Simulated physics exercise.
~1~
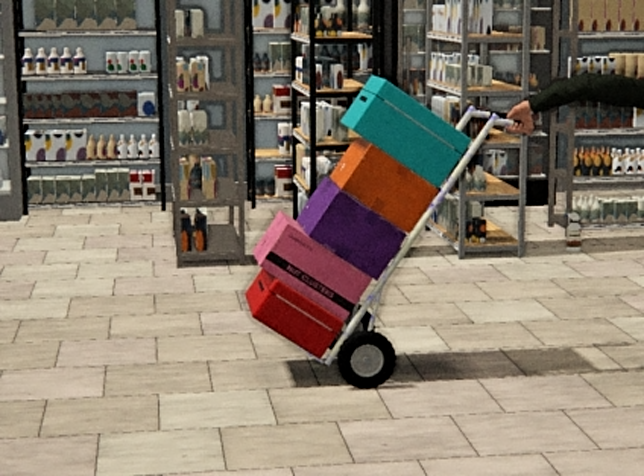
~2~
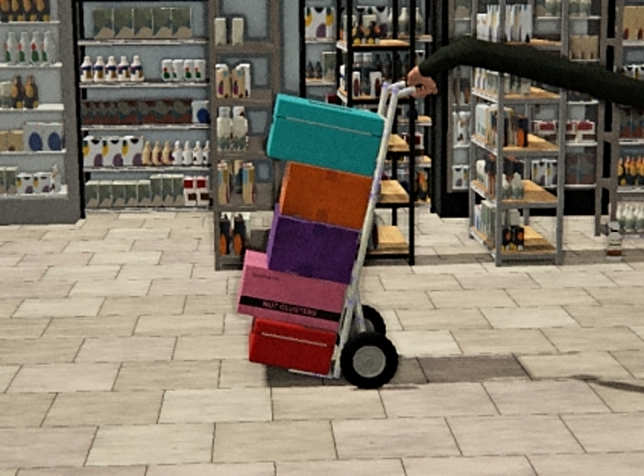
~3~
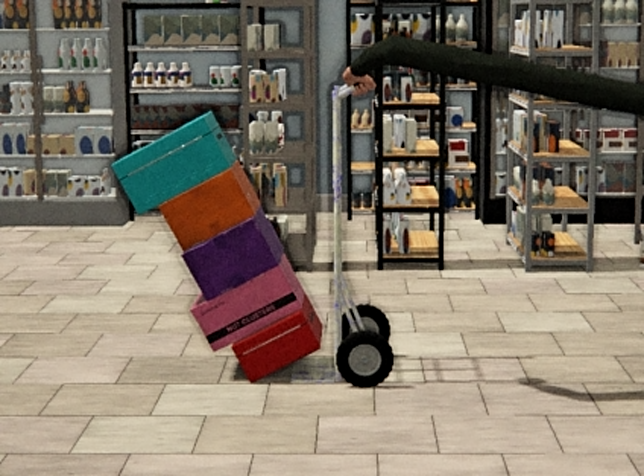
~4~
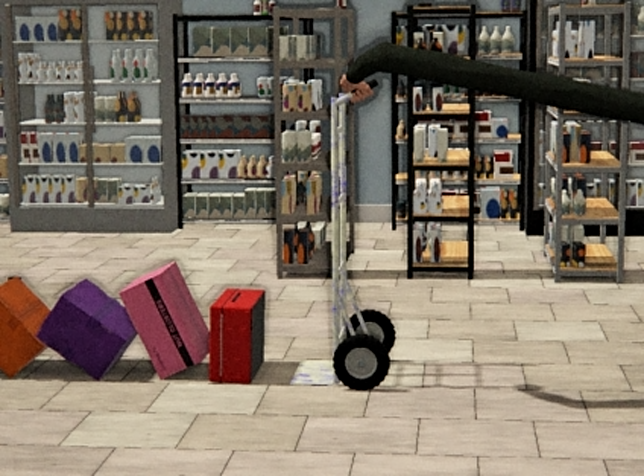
A sack truck stacked with five colourful boxes was swung upright by a hand on its handle, and the whole stack tipped off to the left, spilling across the tiled shop floor while the emptied truck stayed standing.
